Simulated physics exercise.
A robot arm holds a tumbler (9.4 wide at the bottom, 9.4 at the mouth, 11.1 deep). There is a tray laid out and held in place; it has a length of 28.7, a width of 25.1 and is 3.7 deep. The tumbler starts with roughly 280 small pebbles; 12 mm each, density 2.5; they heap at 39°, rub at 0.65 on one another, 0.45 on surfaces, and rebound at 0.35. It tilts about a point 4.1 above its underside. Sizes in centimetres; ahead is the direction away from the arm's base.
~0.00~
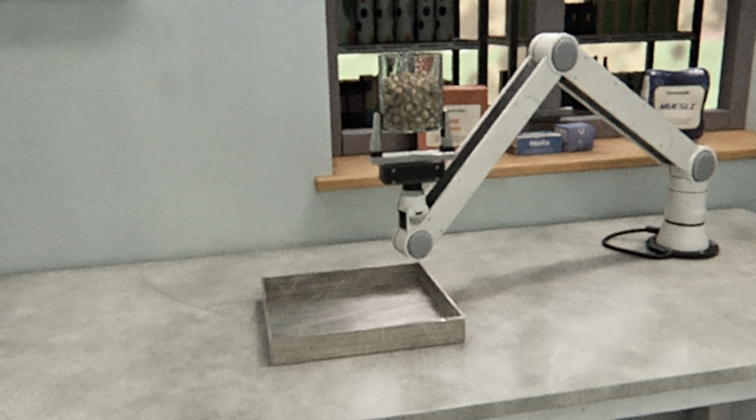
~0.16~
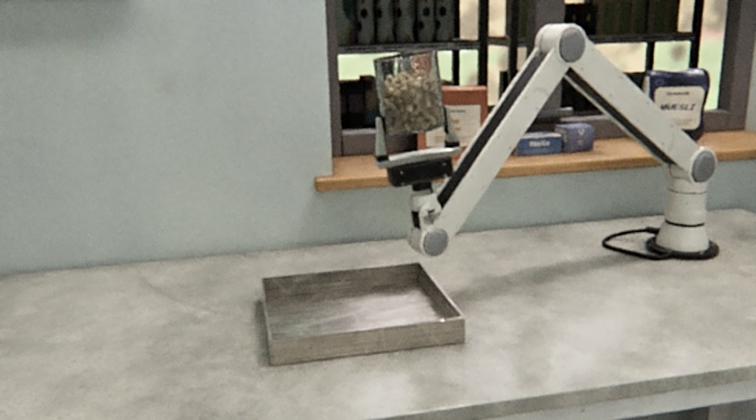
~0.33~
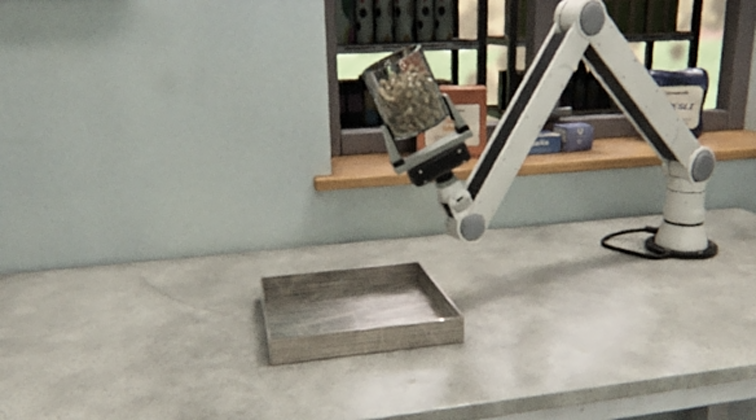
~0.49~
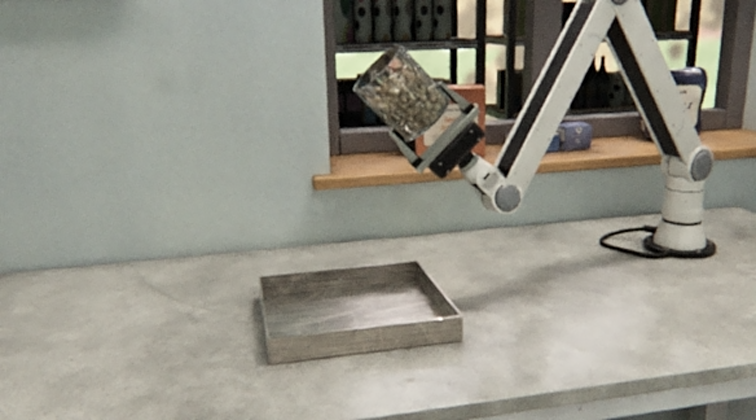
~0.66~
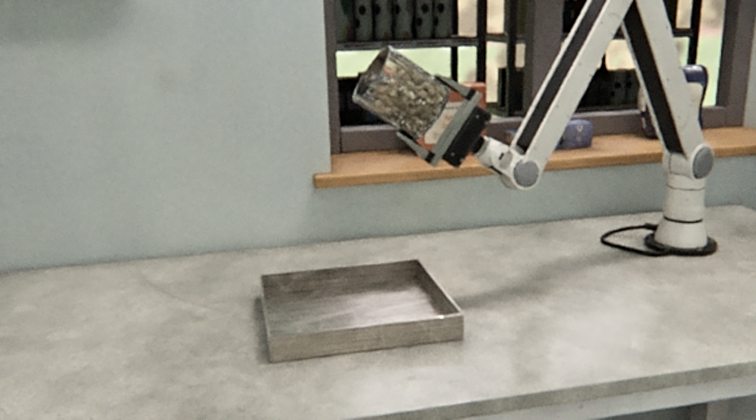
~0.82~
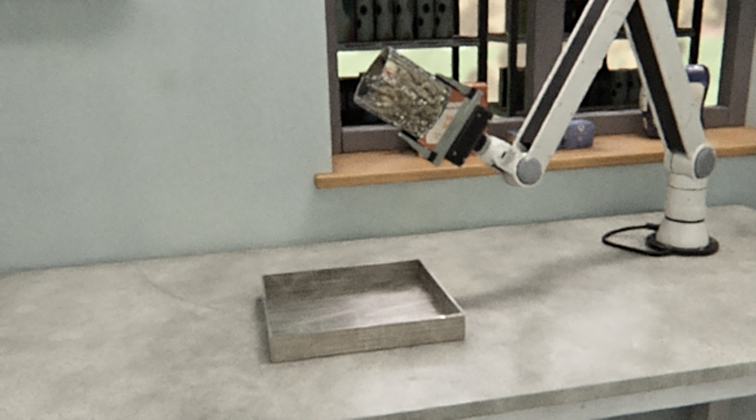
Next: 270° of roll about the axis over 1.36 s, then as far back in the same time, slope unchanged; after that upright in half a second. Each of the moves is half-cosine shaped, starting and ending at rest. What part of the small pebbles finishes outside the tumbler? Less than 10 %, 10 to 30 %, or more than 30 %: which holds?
The share is less than 10 %.
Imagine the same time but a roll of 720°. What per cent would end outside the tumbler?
That would come to close to 0 in a hundred.
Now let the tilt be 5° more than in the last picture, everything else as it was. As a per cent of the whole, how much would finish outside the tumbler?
In that case I'd expect around 0 per cent.
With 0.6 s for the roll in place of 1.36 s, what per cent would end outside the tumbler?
Estimated share: Close to 0 %.
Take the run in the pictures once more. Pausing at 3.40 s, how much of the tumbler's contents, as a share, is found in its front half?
That comes to around 45 per cent.
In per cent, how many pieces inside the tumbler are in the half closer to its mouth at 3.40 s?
Roughly 25 %.
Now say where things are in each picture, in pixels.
The first frame shows the tumbler middle at (411, 93), upright; upper third of the load around (412, 88), from x 385 to 440, top at y 75; 285 in the tumbler.
The second frame shows the tumbler middle at (410, 93), tipped 7°; upper third of the load around (411, 89), from x 385 to 440, top at y 75.
The third frame shows the tumbler middle at (406, 93), tipped 24°; upper third of the load around (412, 89), from x 380 to 440, top at y 70.
The fourth frame shows the tumbler middle at (402, 94), tipped 43°; upper third of the load around (410, 88), from x 380 to 440, top at y 70.
The fifth frame shows the tumbler middle at (402, 94), tipped 55°; upper third of the load around (410, 85), from x 380 to 440, top at y 70.
The sixth frame shows the tumbler middle at (403, 94), tipped 56°; upper third of the load around (412, 86), from x 380 to 445, top at y 70; 285 in the tumbler.
After 2.11 s, tipped 56°, highest piece 40 above the table; 285 in the tumbler.
After 3.40 s, tipped 56°, highest piece 40 above the table; 285 in the tumbler.
After 4.24 s, upright, highest piece 40 above the table; 285 in the tumbler.
After 4.94 s, upright, highest piece 40 above the table; 285 in the tumbler.
In the end, 285 in the tumbler. That is 0 % outside the tumbler.
